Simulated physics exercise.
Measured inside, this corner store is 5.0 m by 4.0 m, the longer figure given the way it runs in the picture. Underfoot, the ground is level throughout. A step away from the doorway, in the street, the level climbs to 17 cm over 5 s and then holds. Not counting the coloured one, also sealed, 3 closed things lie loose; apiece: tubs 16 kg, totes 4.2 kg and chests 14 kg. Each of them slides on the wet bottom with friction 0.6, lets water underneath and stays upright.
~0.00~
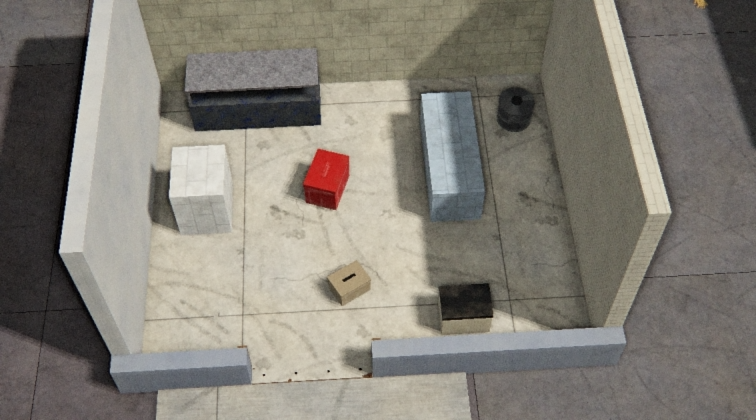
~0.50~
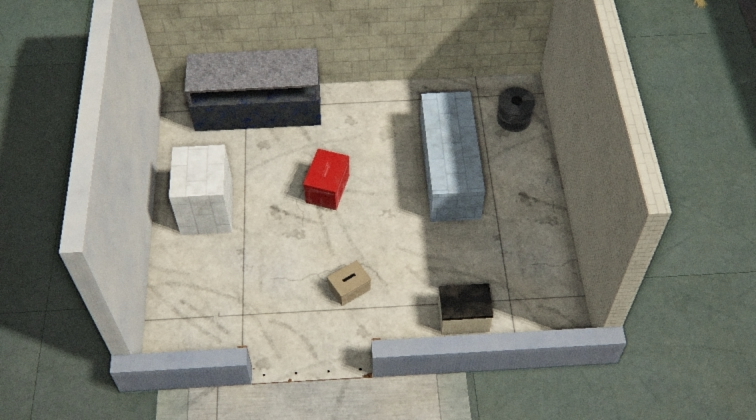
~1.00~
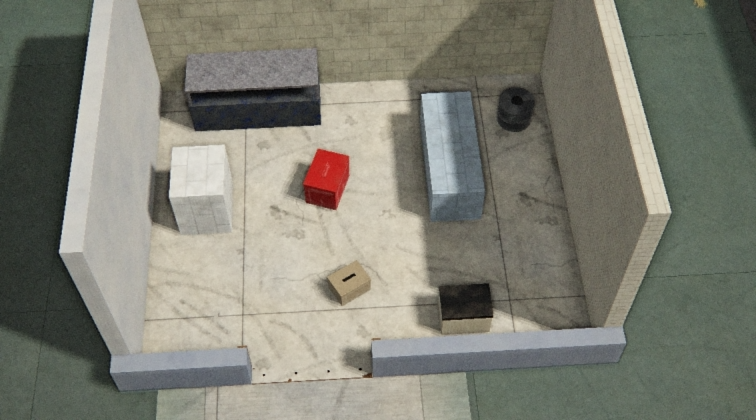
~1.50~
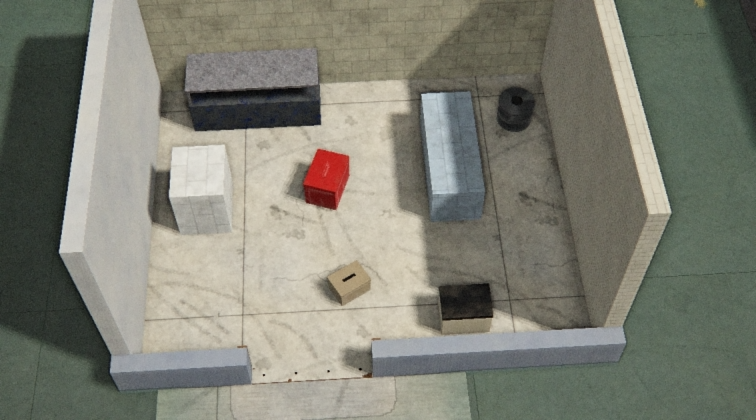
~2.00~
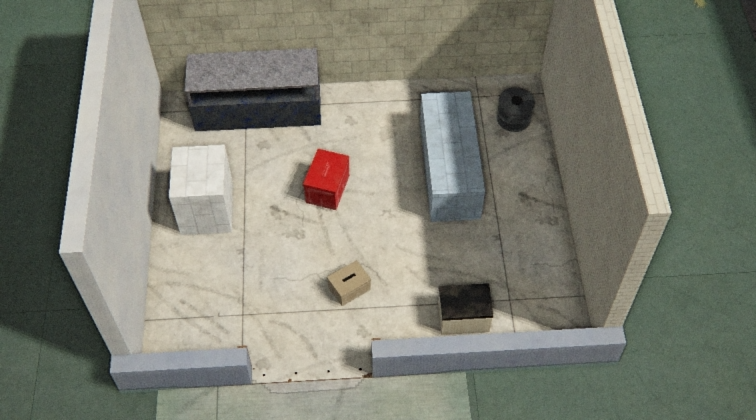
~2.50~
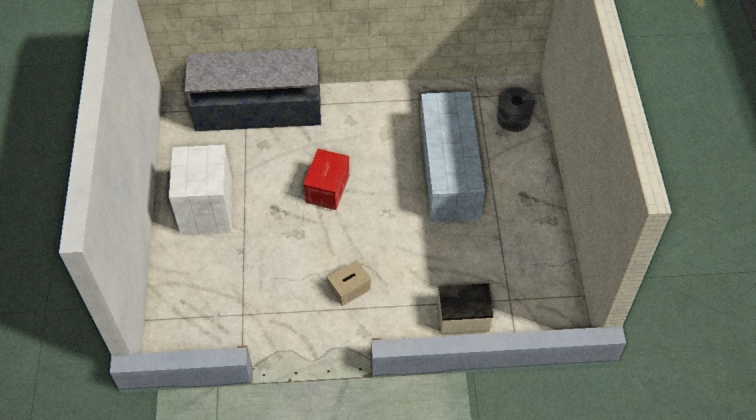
In a walled corner store with an open doorway, a red chest, some boxes and larger furniture stayed still on the pale floor, while a small damp-looking patch appeared at the doorway.
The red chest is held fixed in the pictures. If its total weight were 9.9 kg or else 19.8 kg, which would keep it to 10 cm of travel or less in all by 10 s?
The answer is only the heavy one.
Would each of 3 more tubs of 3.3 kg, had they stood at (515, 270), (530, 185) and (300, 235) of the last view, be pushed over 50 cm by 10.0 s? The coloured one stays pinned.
Order as asked: Stays within / stays within / goes beyond.
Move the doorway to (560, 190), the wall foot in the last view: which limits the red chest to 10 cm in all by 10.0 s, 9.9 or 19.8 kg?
Result: Lighter option suffices.
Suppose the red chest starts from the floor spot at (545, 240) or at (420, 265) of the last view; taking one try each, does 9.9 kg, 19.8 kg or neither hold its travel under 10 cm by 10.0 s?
At the first spot the lesser mass is plenty, at the second the lesser mass is plenty.
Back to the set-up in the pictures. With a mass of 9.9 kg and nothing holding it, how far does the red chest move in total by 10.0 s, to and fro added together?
Total path: Approx. 150 cm.
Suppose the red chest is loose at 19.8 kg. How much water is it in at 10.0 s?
Close to 6 cm deep.
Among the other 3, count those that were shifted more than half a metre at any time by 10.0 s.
1 in all.
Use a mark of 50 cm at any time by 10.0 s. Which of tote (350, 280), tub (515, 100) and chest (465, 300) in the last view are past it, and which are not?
Respectively: Exceeded, not exceeded, not exceeded.
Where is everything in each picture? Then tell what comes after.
The red chest at (326, 170) rests on the ground; 0.0 m2 under water; 0 of 4 have shifted, in the first picture.
The red chest at (326, 170) rests on the ground; water covers 0.0 m2; 0 of 4 have shifted, in the second picture.
The red chest at (326, 170), on the bottom; water covers 0.0 m2; 0 of 4 have shifted, in the third picture.
The red chest at (326, 170), on the bottom; 0.0 m2 under water; 0 of 4 have shifted, in the fourth picture.
The red chest at (326, 170) rests on the ground; 0.0 m2 under water; 0 of 4 have shifted, in the fifth picture.
The red chest at (326, 170), on the bottom; water covers 0.1 m2; 0 of 4 have shifted, in the sixth picture.
After 3.5 s the red chest would be 0 cm from its start with 9.9 kg and 0 cm from its start with 19.8 kg; 0 cm of water round it then.
After 4.5 s the red chest would be 0 cm from its start with 9.9 kg and 0 cm from its start with 19.8 kg; 1 cm of water round it then.
After 7.0 s the red chest would be 28 cm from its start with 9.9 kg and 0 cm from its start with 19.8 kg; 4 cm of water round it then.
After 10.0 s the red chest would be 146 cm from its start with 9.9 kg and 0 cm from its start with 19.8 kg; 6 cm of water round it then.
